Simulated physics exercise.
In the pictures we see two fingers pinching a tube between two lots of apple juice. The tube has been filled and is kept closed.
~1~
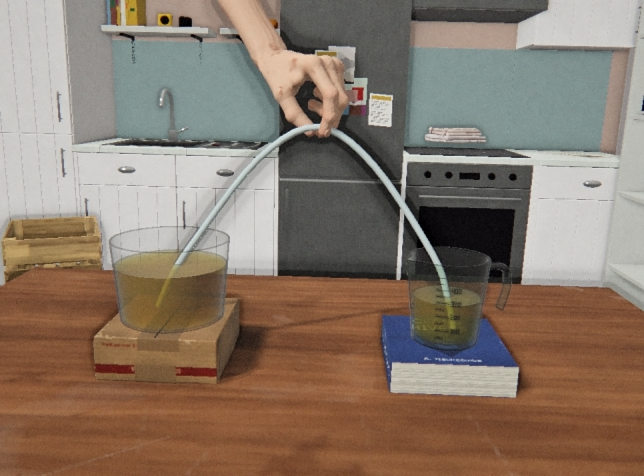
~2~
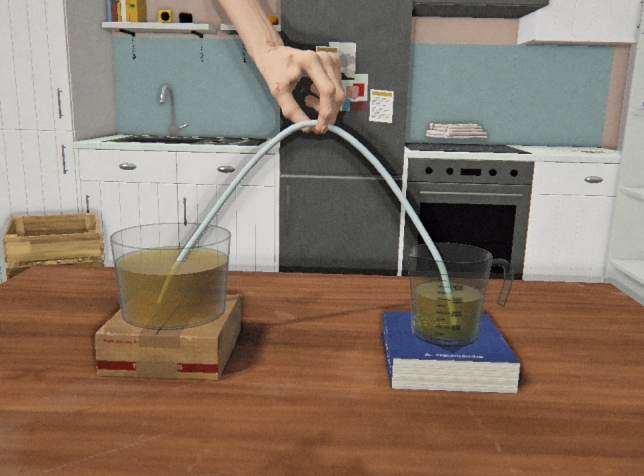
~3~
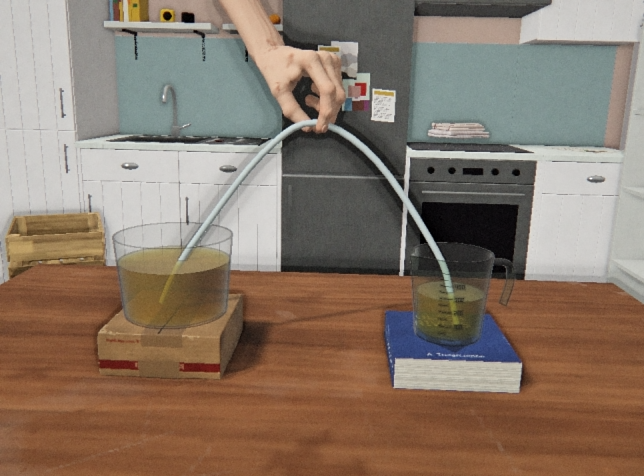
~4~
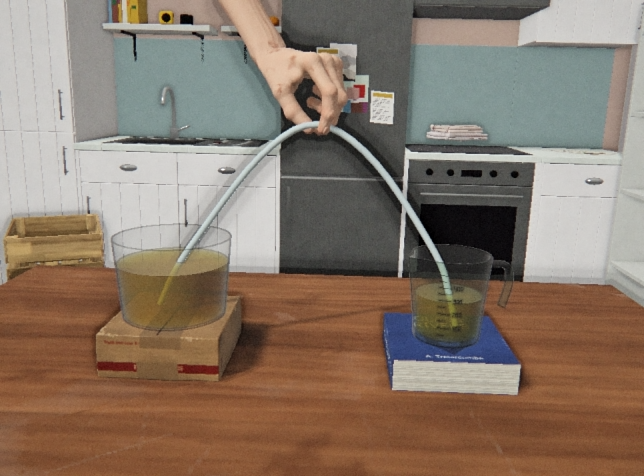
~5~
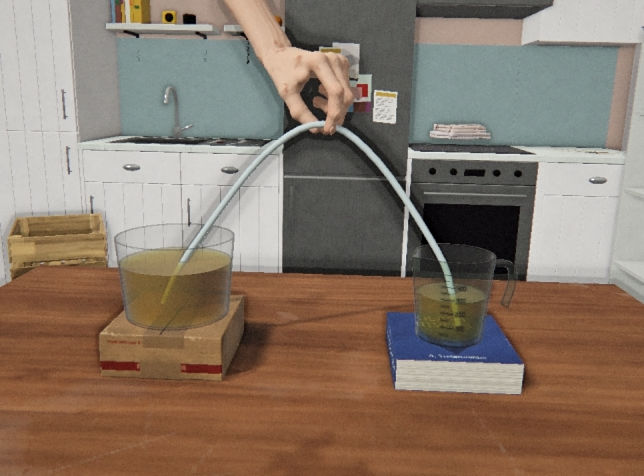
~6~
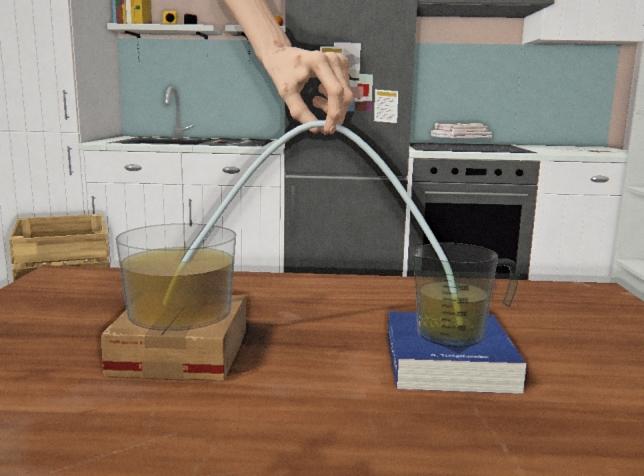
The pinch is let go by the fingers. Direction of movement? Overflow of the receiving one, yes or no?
It flows: Right. One that fills: No.
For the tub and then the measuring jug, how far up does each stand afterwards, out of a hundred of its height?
Around 60 % and 70 %.
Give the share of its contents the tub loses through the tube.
Roughly 15 in a hundred.
Next, the tub is about two thirds full; the measuring jug is about half full.
After that, the tub is about two thirds full; the measuring jug is about two thirds full.
Finally, the tub is about half full; the measuring jug is about two thirds full; the two surfaces are level.
